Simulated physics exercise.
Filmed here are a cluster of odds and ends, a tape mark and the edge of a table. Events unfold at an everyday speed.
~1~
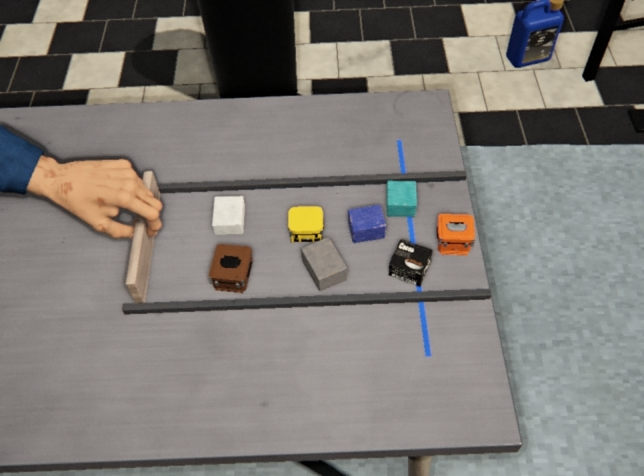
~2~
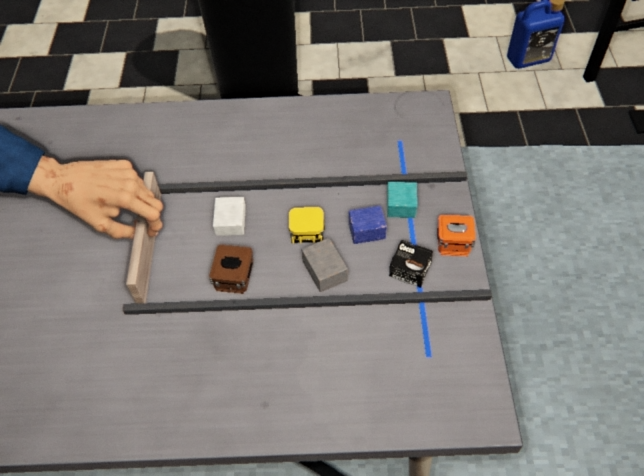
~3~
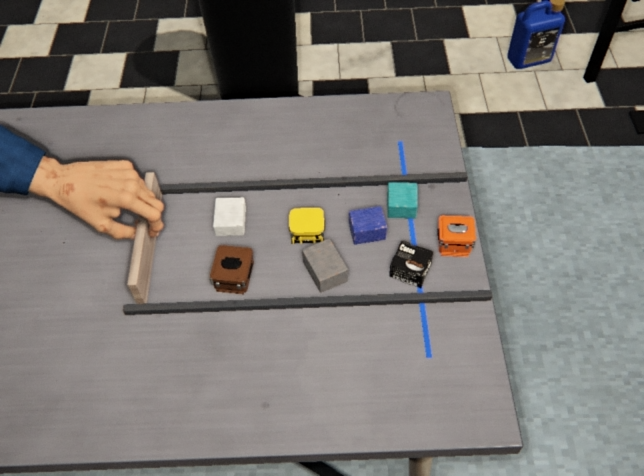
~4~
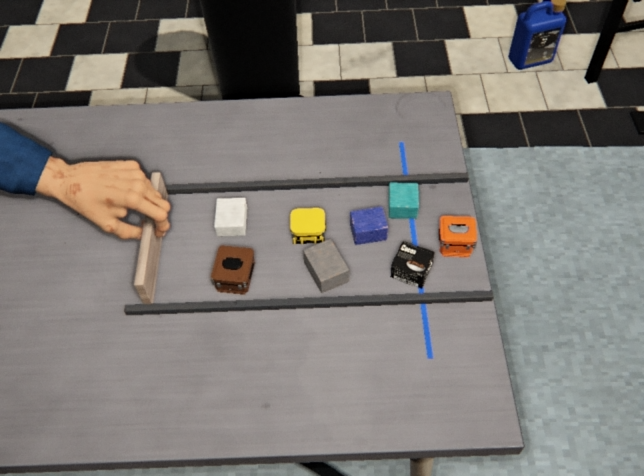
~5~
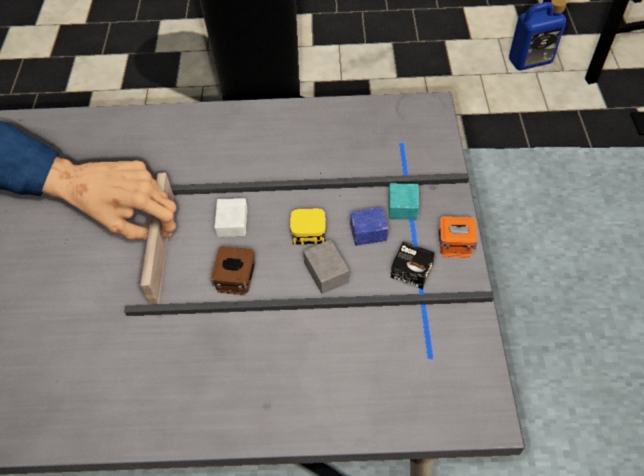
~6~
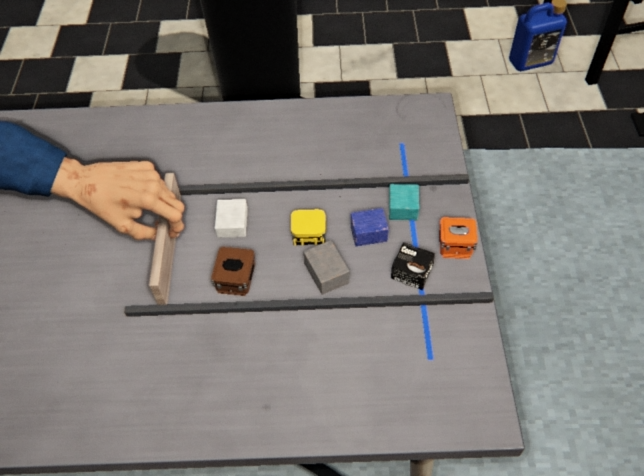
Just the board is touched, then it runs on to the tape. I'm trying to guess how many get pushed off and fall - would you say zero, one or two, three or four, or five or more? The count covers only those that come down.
I would say three or four.
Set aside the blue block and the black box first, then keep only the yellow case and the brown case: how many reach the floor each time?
1 in the first try, 1 in the second.
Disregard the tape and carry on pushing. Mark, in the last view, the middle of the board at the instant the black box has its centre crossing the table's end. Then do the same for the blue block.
Roughly at (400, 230) and roughly at (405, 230).
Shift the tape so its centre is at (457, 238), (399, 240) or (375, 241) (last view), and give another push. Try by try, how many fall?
Taken one after another, the numbers are 6, 1 and 1.
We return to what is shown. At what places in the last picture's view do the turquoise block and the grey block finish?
Turquoise block at about (459, 195), grey block at about (471, 265).
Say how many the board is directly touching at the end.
2 in contact.
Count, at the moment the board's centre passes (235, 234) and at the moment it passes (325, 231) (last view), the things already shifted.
2 and 6.
Early on, none off yet; orange case at rest near (457, 238); black box at rest near (413, 266); turquoise block at rest near (404, 202).
A while later, none off yet; orange case leaning a little near (494, 241); black box travelled about its own width near (468, 268); turquoise block travelled about its own width near (425, 197).
Finally, the number that fall off is three or four; lost, blue block, black box and orange case.
